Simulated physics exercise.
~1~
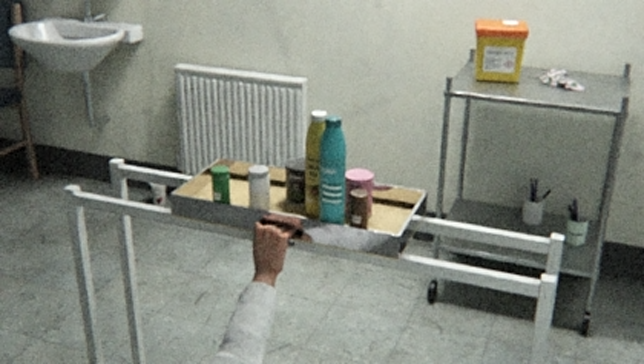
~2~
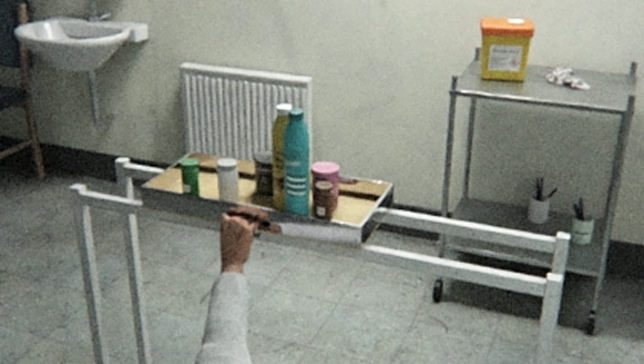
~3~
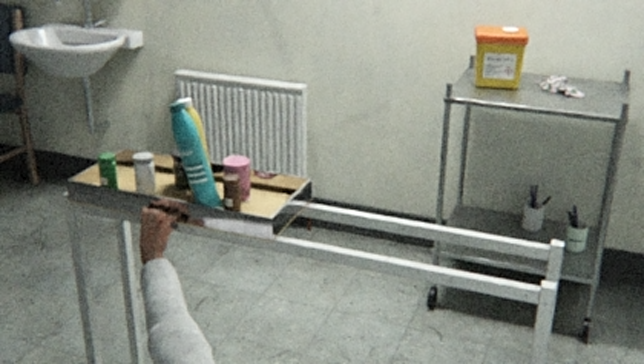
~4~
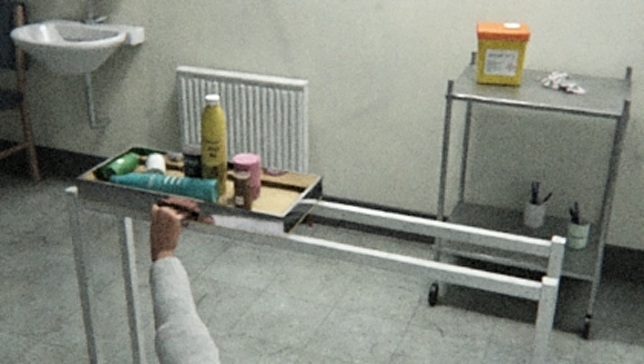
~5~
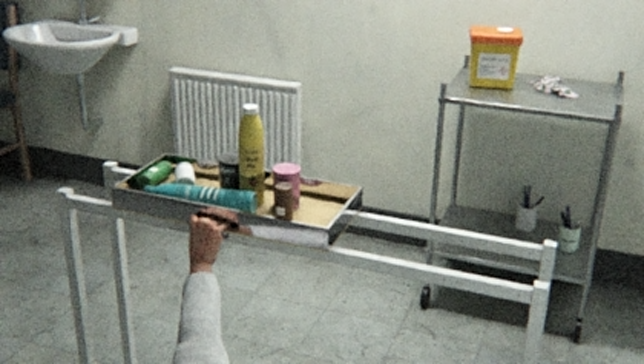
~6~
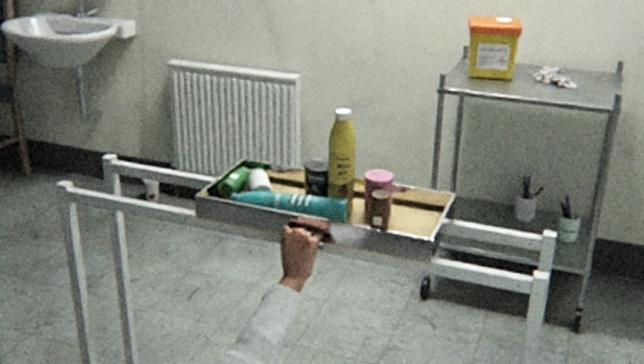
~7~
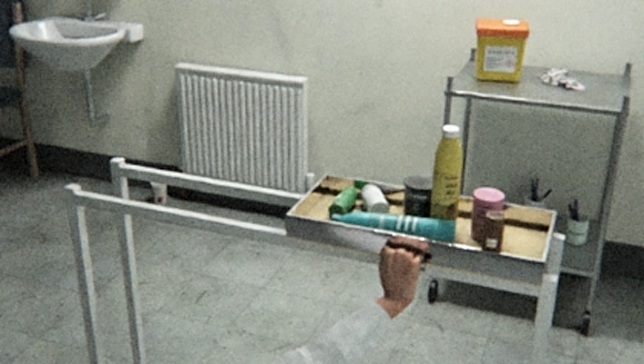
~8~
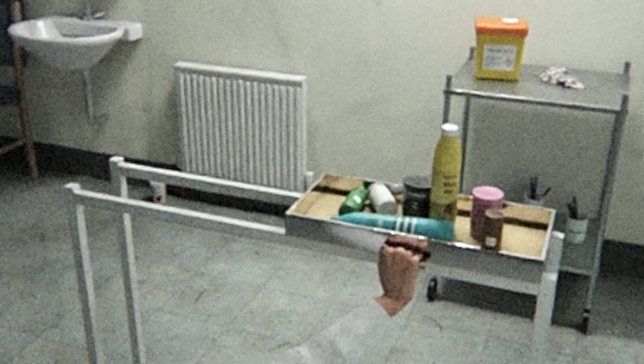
A tray of bottles and small containers slid left along a white rail frame, pulled by a hand, and the turquoise bottle and green shaker toppled; pushed back to the right end, it stopped with those two and the white shaker lying down.
